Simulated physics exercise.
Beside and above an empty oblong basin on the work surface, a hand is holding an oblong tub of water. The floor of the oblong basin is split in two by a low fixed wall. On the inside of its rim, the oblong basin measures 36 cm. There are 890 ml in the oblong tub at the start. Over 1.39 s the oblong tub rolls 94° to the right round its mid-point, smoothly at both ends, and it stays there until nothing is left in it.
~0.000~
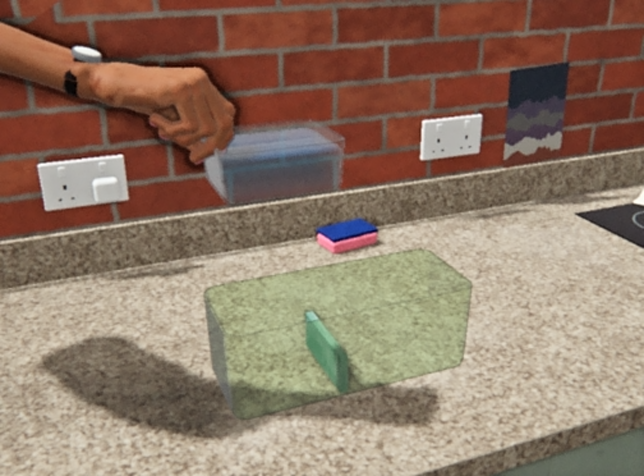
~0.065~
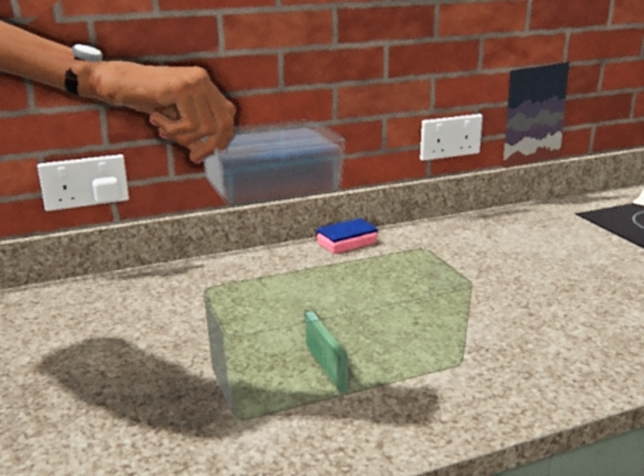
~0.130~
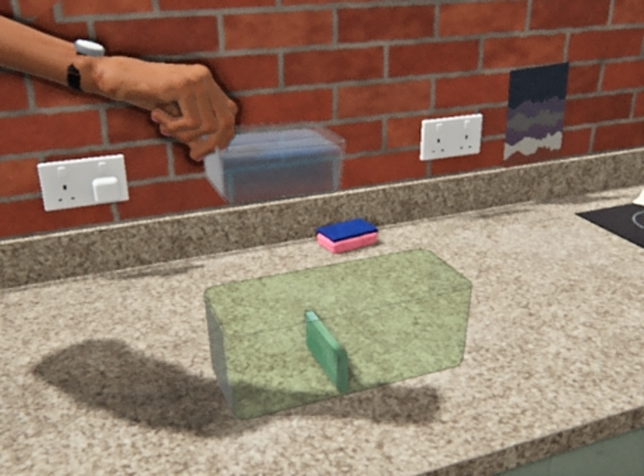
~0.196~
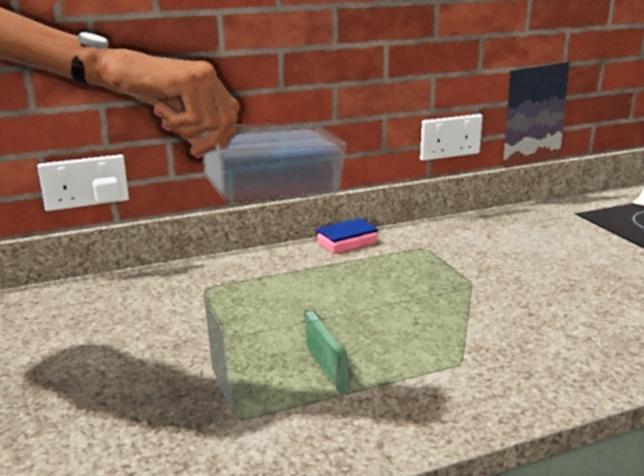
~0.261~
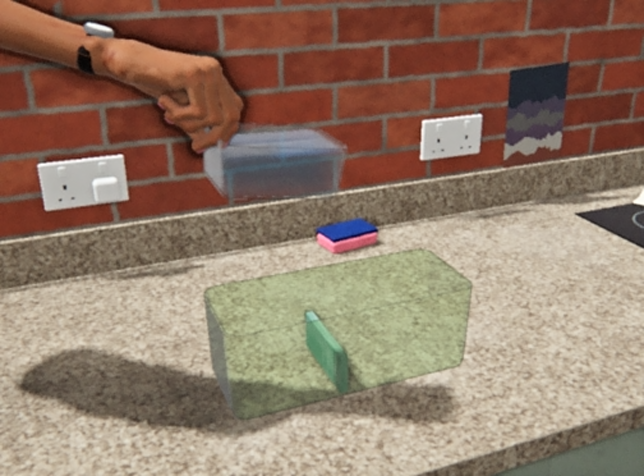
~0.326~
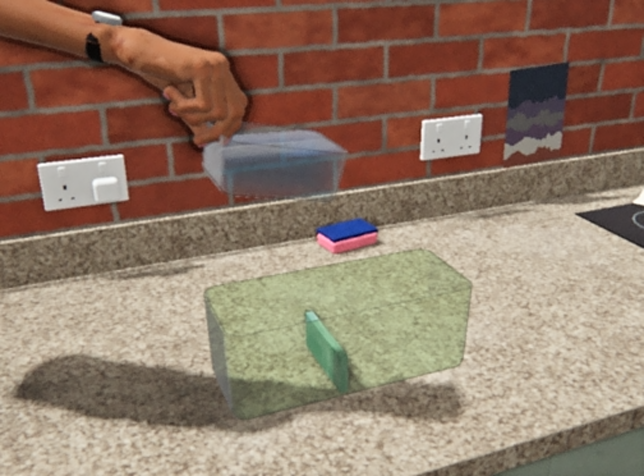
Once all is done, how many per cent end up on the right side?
Roughly 84 percent ends up on the right side.
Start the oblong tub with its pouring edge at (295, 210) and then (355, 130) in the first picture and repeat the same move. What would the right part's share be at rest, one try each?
About 70 %, then about 90 %.
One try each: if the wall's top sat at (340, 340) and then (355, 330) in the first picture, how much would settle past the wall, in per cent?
Respectively 75 and 70 %.
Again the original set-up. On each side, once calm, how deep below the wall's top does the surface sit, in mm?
I'd say some 56 mm on the left and some 30 mm on the right.
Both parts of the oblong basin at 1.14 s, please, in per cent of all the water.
2 per cent left and 72 right, roughly.
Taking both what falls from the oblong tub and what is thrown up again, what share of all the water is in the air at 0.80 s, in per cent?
Roughly 40 %.
By 0.80 s the tilt is 58° and 42 per cent is still to pour, 0 is left of the wall and 17 right of it.
By 1.14 s the tilt is 87° and 10 per cent is still to pour, 2 is left of the wall and 72 right of it.
By 1.50 s the tilt is 94° and 2 per cent is still to pour, 3 is left of the wall and 83 right of it.
By 1.89 s the tilt is 94° and 0 per cent is still to pour, 6 is left of the wall and 84 right of it.
At rest 6 per cent lies left of the wall, 84 right of it and 10 outside.
